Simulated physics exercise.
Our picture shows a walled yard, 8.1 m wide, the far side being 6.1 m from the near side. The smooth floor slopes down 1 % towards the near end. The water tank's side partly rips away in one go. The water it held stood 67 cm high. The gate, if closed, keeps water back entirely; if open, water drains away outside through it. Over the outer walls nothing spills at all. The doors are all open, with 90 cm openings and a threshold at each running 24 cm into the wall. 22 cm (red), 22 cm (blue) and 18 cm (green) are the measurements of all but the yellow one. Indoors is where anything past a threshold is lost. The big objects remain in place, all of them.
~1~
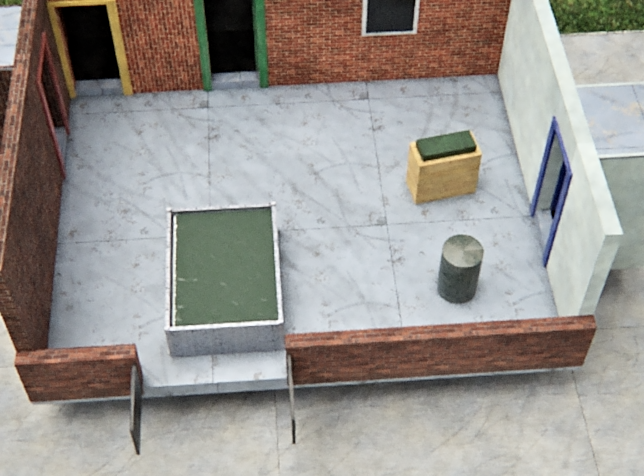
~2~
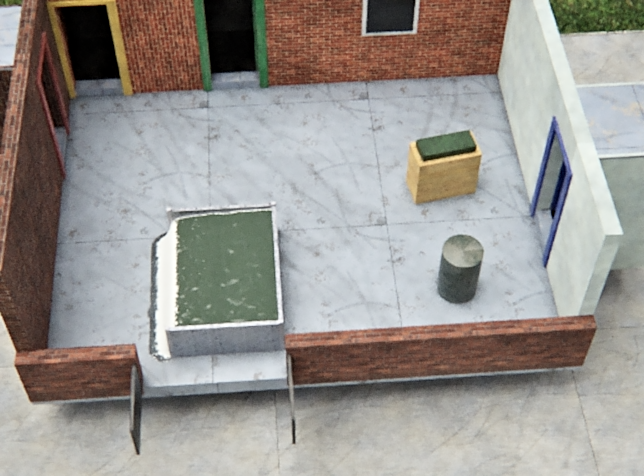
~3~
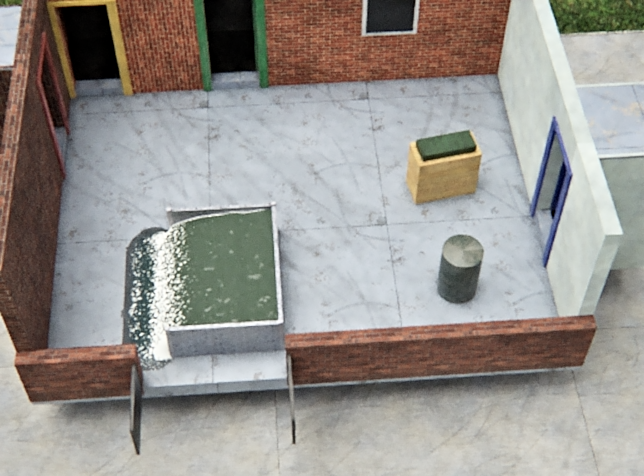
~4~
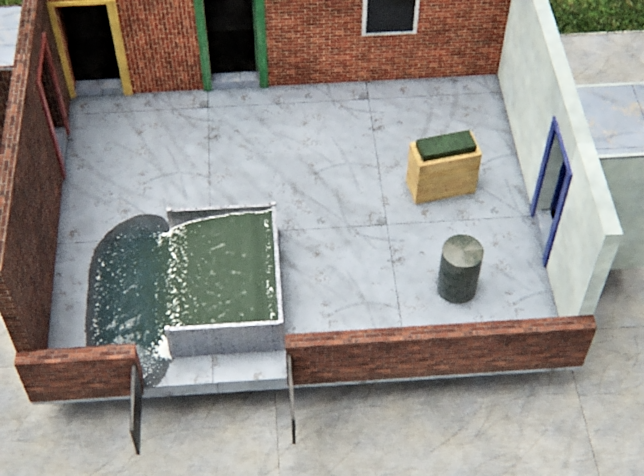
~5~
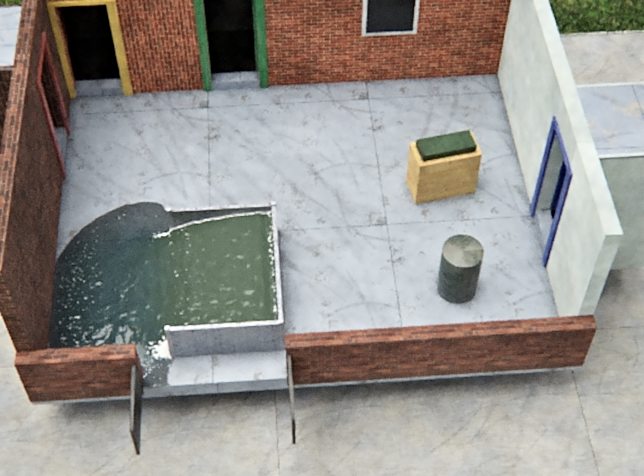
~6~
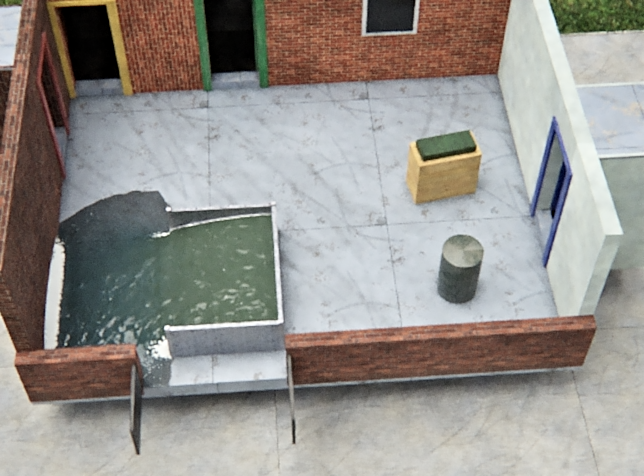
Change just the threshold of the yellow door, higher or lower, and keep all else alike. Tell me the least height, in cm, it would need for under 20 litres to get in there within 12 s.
You would need roughly 19 cm.
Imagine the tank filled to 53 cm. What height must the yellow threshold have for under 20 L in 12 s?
Around 13.5 cm high.
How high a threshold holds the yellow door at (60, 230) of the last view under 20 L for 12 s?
Roughly 23 cm.
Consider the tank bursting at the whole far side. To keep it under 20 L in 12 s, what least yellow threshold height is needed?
At least roughly 21 centimetres tall.
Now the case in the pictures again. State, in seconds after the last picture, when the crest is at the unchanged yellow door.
I'd say near 2.4 seconds.
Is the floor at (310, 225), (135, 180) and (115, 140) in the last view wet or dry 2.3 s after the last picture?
1: Unwetted; 2: Awash; 3: Awash.
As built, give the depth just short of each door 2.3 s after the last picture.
Door by door in centimetres - red 10, blue 0, green 0, yellow 25.
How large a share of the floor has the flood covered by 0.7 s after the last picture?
Some 15 in a hundred.
Then, 0.7 s after the last picture water covers 15 % of the floor, deepest (53 cm) near (46, 380); it has not reached the yellow door.
Then, 2.3 s after the last picture water covers 30 % of the floor, deepest (26 cm) near (46, 380); 25 cm at the yellow door, 9 litres in over its 17 cm threshold.
Then, 11.3 s after the last picture water covers 90 % of the floor, deepest (9 cm) near (534, 348); 4 cm at the yellow door, 35 litres in over its 17 cm threshold.
At the yellow door as built, the water peaked near 25 cm, 2.3 s after the last picture.
Run again over the same 12 s with other heights there, 30 litres in over 17.5 cm, 2 litres over 23.5 cm. The limit of 20 litres is kept from about 19 cm up.
